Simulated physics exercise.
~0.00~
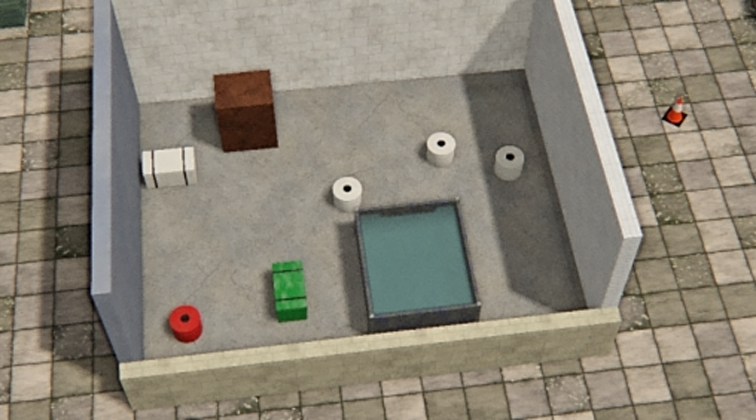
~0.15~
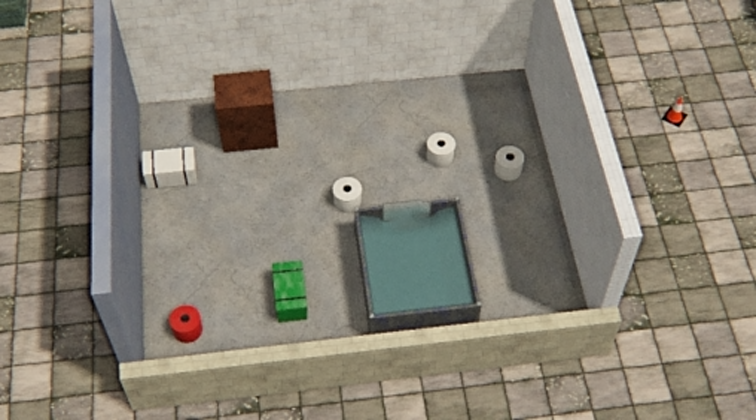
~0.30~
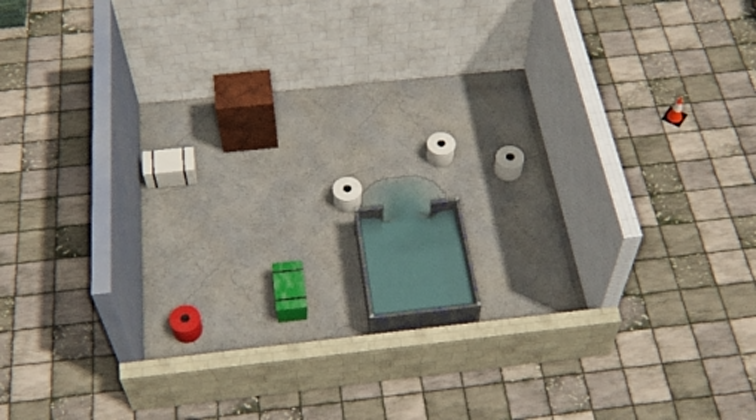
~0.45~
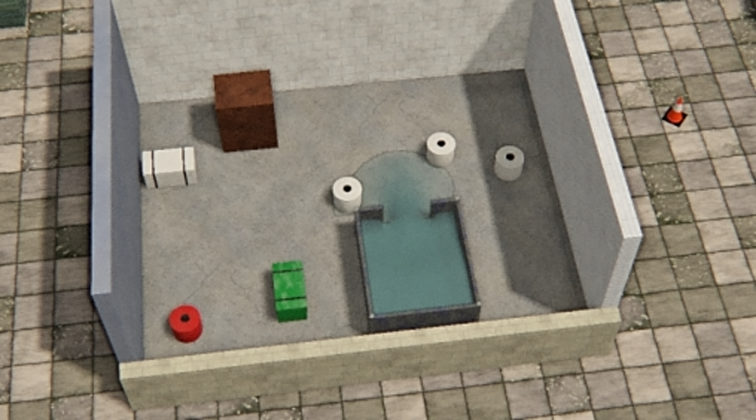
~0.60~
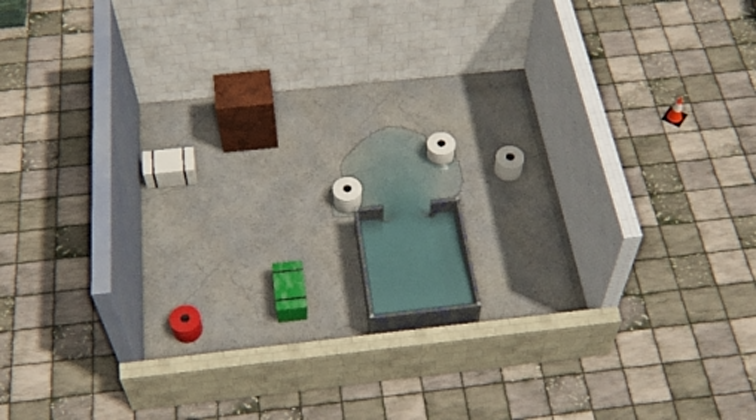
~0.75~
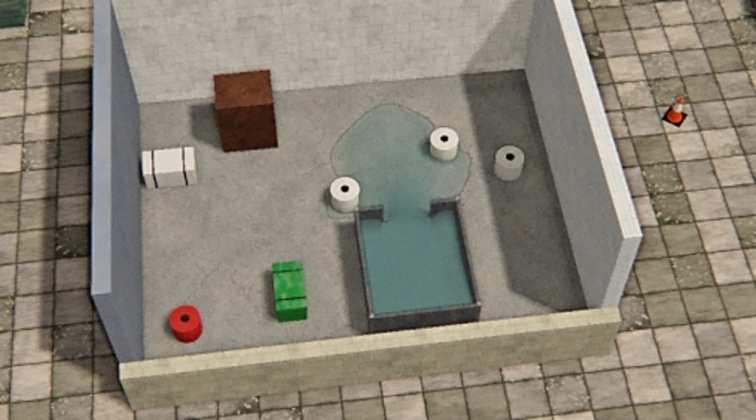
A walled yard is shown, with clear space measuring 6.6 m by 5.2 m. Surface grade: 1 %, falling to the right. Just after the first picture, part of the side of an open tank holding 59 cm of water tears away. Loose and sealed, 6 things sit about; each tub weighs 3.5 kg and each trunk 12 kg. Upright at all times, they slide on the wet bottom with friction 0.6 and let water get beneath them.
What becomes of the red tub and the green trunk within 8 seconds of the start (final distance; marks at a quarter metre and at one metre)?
Once settled, the red tub sits nearly where it was and the green trunk sits nearly where it was.
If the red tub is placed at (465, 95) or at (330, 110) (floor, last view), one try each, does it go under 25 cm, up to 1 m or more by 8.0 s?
Results, in order: Borne far off, then borne far off.
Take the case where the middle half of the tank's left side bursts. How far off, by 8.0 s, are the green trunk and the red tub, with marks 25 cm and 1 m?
Outcome - green trunk: Long-distance displacement, red tub: Long-distance displacement.
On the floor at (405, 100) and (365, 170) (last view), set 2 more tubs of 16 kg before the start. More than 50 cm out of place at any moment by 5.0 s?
Taking them in order, they end up greater and greater.
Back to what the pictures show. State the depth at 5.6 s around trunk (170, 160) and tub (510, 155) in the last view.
About 4 and 3 cm.
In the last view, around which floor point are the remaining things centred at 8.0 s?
They're centred close to (333, 272).
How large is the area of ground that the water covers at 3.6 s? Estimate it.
Roughly 18 m2 of it is wet.
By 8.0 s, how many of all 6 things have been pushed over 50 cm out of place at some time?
I get 3.
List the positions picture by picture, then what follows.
The red tub at (185, 319), on the bottom; the green trunk at (289, 285), on the bottom; 2.7 m2 under water; 0 of 6 have shifted, in the first frame.
The red tub at (185, 319) rests on the ground; the green trunk at (289, 285), on the bottom; 3.2 m2 under water; 0 of 6 have shifted, in the second frame.
The red tub at (185, 319) rests on the ground; the green trunk at (289, 285) rests on the ground; 3.8 m2 under water; 0 of 6 have shifted, in the third frame.
The red tub at (185, 319) rests on the ground; the green trunk at (289, 285) rests on the ground; water covers 4.6 m2; 0 of 6 have shifted, in the fourth frame.
The red tub at (185, 319) rests on the ground; the green trunk at (289, 285) rests on the ground; water covers 5.4 m2; 0 of 6 have shifted, in the fifth frame.
The red tub at (185, 319), on the bottom; the green trunk at (289, 285) rests on the ground; water covers 6.5 m2; 1 of 6 have shifted, in the sixth frame.
After 1.6 s the red tub is near (185, 319), 0.0 m from its start, aground; the green trunk is near (289, 285), 0.0 m from its start, aground; 1 afloat.
After 3.6 s the red tub is near (185, 319), 0.0 m from its start, aground; the green trunk is near (289, 285), 0.0 m from its start, aground; 1 afloat.
After 5.6 s the red tub is near (185, 319), 0.0 m from its start, aground; the green trunk is near (289, 285), 0.0 m from its start, aground; 3 afloat.
After 8.0 s the red tub is near (186, 322), 0.1 m from its start, aground; the green trunk is near (289, 285), 0.0 m from its start, aground; 2 afloat.
